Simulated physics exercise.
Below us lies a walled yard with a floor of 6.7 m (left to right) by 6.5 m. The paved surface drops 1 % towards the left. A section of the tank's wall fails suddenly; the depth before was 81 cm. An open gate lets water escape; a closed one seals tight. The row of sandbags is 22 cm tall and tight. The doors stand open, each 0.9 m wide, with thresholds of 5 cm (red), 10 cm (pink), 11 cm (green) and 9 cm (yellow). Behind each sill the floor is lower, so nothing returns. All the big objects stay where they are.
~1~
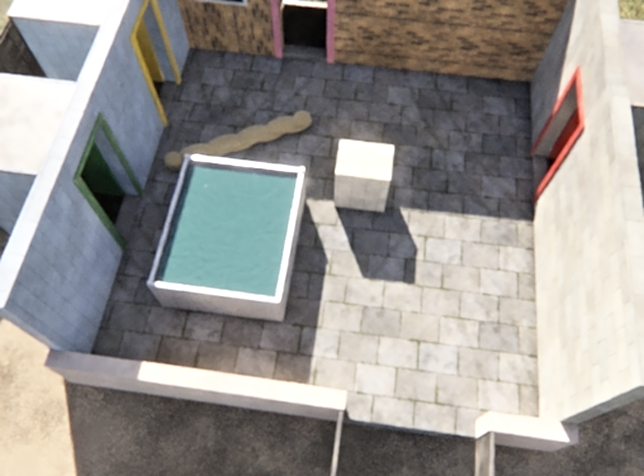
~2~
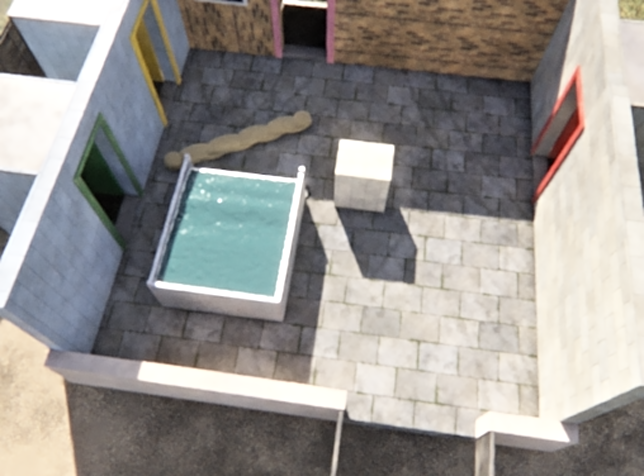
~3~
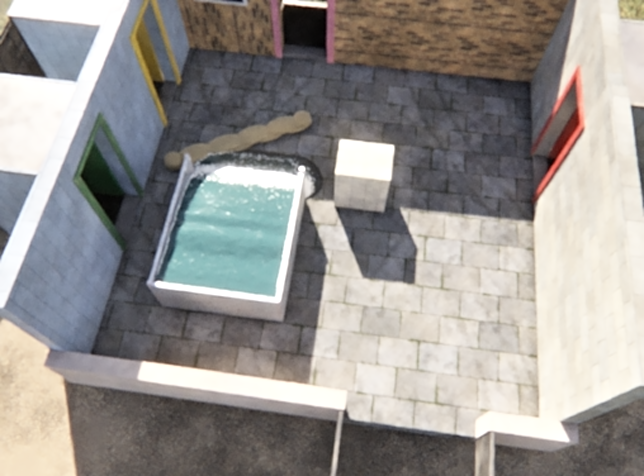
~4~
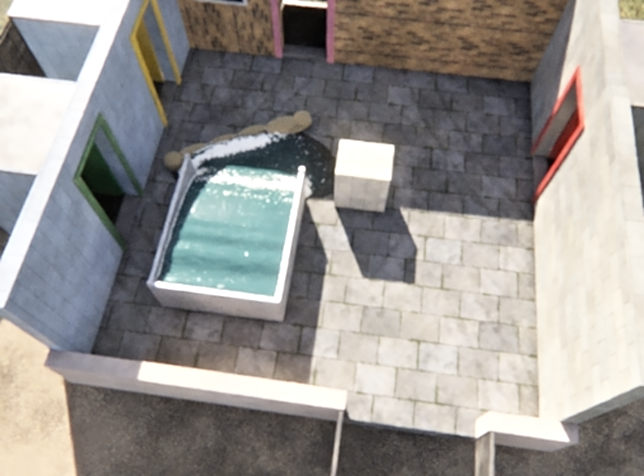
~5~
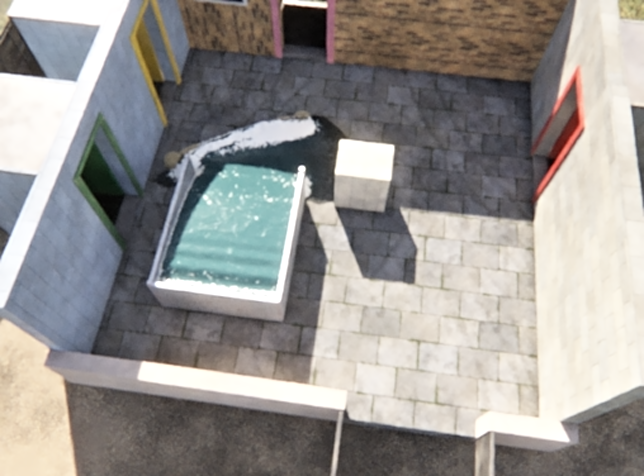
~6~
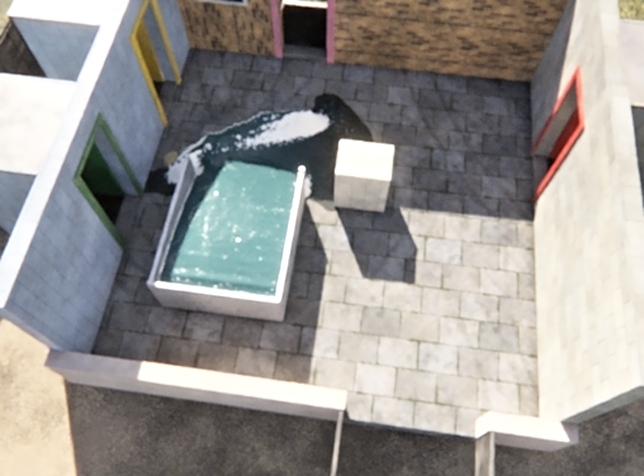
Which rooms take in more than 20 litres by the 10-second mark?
The water let in: At the red door it passes the limit; at the pink door it goes over the limit; at the green door it does not reach the limit; at the yellow door it exceeds the limit.
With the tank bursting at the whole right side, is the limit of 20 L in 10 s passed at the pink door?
Against that limit: Pink below.
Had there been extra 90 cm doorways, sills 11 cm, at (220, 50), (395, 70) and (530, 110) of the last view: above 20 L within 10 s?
In turn: Past it, over, over.
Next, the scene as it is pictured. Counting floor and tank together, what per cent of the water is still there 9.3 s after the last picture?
About 84 per cent.
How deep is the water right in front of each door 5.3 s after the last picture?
Depths in cm: Red 8, pink 9, green 6, yellow 12.
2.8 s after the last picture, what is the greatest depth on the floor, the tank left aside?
Roughly 30 cm.
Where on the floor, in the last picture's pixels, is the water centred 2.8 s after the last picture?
At about (317, 157).
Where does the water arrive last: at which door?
The red one.
Then, 0.7 s after the last picture water covers 35 % of the floor and is deepest (52 cm) near (226, 157); red door not reached, pink door 15 cm at the sill, 0 L in, green door 8 cm at the sill, 0 L in, yellow door 8 cm at the sill, 0 L in.
Then, 1.5 s after the last picture water covers 50 % of the floor and is deepest (40 cm) near (187, 59); red door not reached, pink door 23 cm at the sill, 56 L in, green door 12 cm at the sill, 0 L in, yellow door 13 cm at the sill, 6 L in.
Then, 2.8 s after the last picture water covers 60 % of the floor and is deepest (30 cm) near (491, 98); red door 13 cm at the sill, 18 L in, pink door 13 cm at the sill, 95 L in, green door 11 cm at the sill, 6 L in, yellow door 14 cm at the sill, 18 L in.
Then, 5.3 s after the last picture water covers 90 % of the floor and is deepest (14 cm) near (180, 80); red door 8 cm at the sill, 70 L in, pink door 9 cm at the sill, 100 L in, green door 6 cm at the sill, 8 L in, yellow door 12 cm at the sill, 26 L in.
Then, 9.3 s after the last picture water covers 95 % of the floor and is deepest (14 cm) near (160, 141); red door 4 cm at the sill, 80 L in, pink door 9 cm at the sill, 101 L in, green door 5 cm at the sill, 8 L in, yellow door 13 cm at the sill, 36 L in.
